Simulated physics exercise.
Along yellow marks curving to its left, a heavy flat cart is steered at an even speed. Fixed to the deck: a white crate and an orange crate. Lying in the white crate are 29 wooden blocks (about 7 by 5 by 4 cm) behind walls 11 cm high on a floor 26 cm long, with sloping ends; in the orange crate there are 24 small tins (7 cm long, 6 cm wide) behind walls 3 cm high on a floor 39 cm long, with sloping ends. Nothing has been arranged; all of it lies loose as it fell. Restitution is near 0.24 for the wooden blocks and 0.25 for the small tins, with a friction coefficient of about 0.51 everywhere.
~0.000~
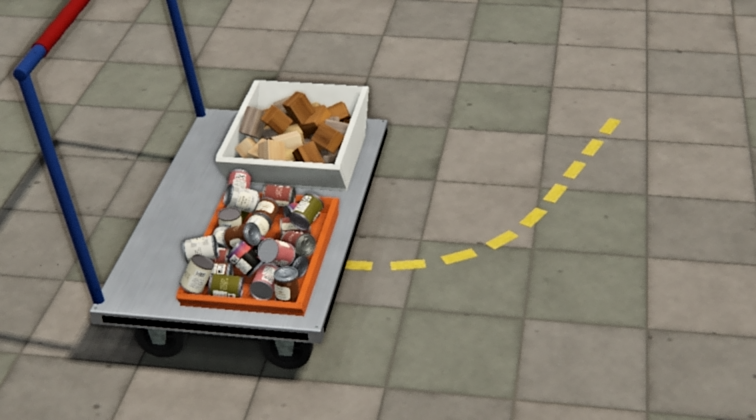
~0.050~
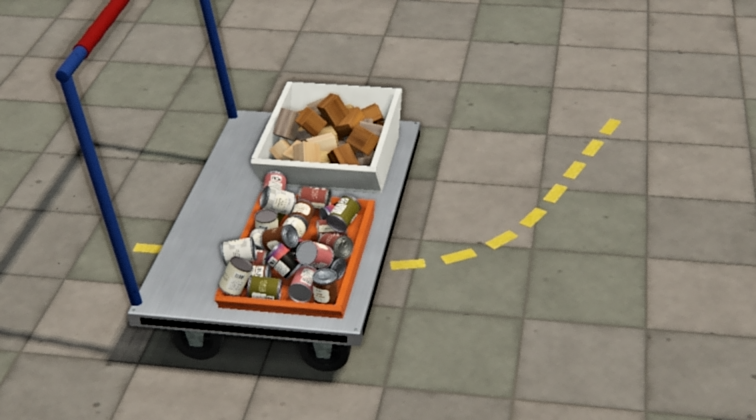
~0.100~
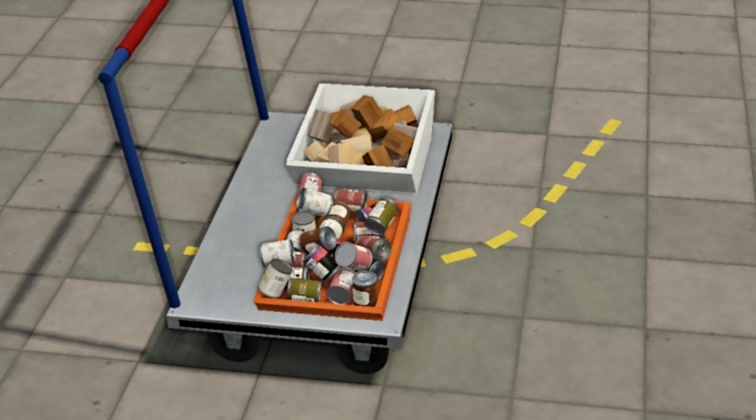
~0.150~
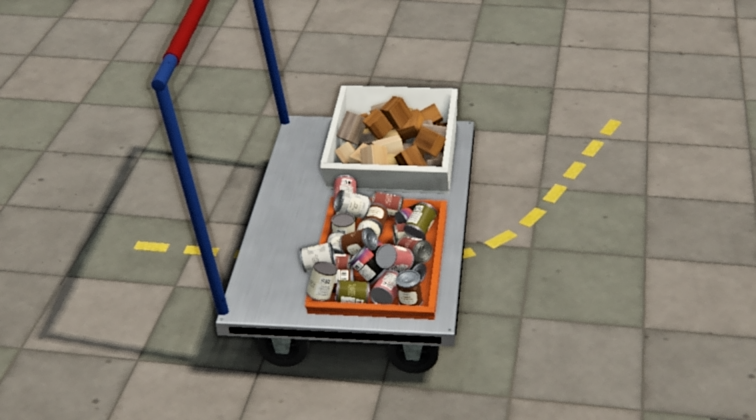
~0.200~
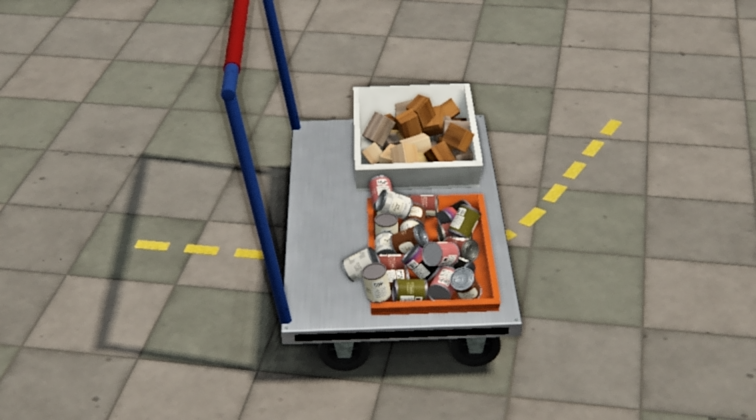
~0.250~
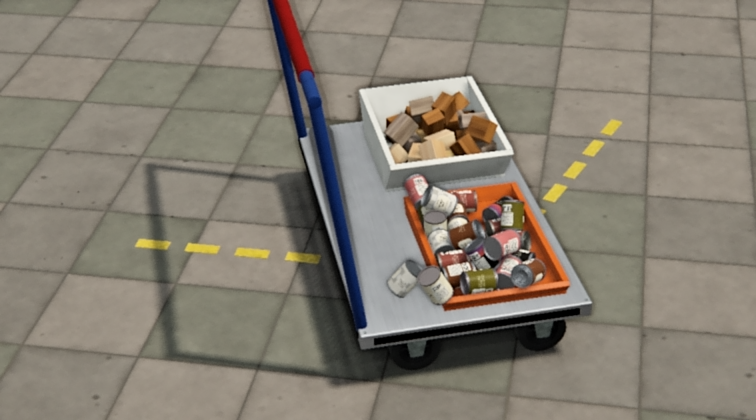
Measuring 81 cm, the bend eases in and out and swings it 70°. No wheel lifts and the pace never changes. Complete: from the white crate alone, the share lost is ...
... less than a sixth.
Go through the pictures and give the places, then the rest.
In the first picture (we follow the rim corner now nearest the camera, unless another is named; the camera moves round a little), white crate (by its farthest rim corner) at (257, 80); orange crate at (299, 303); turned 0°, 0 cm rolled; nothing out yet.
White crate at (290, 82); orange crate at (339, 305); turned 0°, 9 cm rolled, in the second picture.
White crate at (322, 84); orange crate at (379, 308); turned 0°, 19 cm rolled, in the third picture.
White crate at (344, 86); orange crate at (431, 307); turned 4°, 28 cm rolled, in the fourth picture.
White crate at (356, 87); orange crate at (497, 298); turned 12°, 37 cm rolled; 1 out, the lowest tin at (362, 264), in the fifth picture.
White crate at (362, 90); orange crate at (566, 280); turned 22°, 46 cm rolled; 2 out, the lowest tin at (406, 279), in the sixth picture.
After 0.31 s, 0 of 29 out of the white crate and 2 of 24 out of the orange crate.
After 0.39 s, 0 of 29 out of the white crate and 5 of 24 out of the orange crate.
After 0.52 s, 0 of 29 out of the white crate and 9 of 24 out of the orange crate.
Outcome (at 0.98 s), 0 of 29 out of the white crate and 11 of 24 out of the orange crate. Asked share, 0 of 29, 0 per cent.
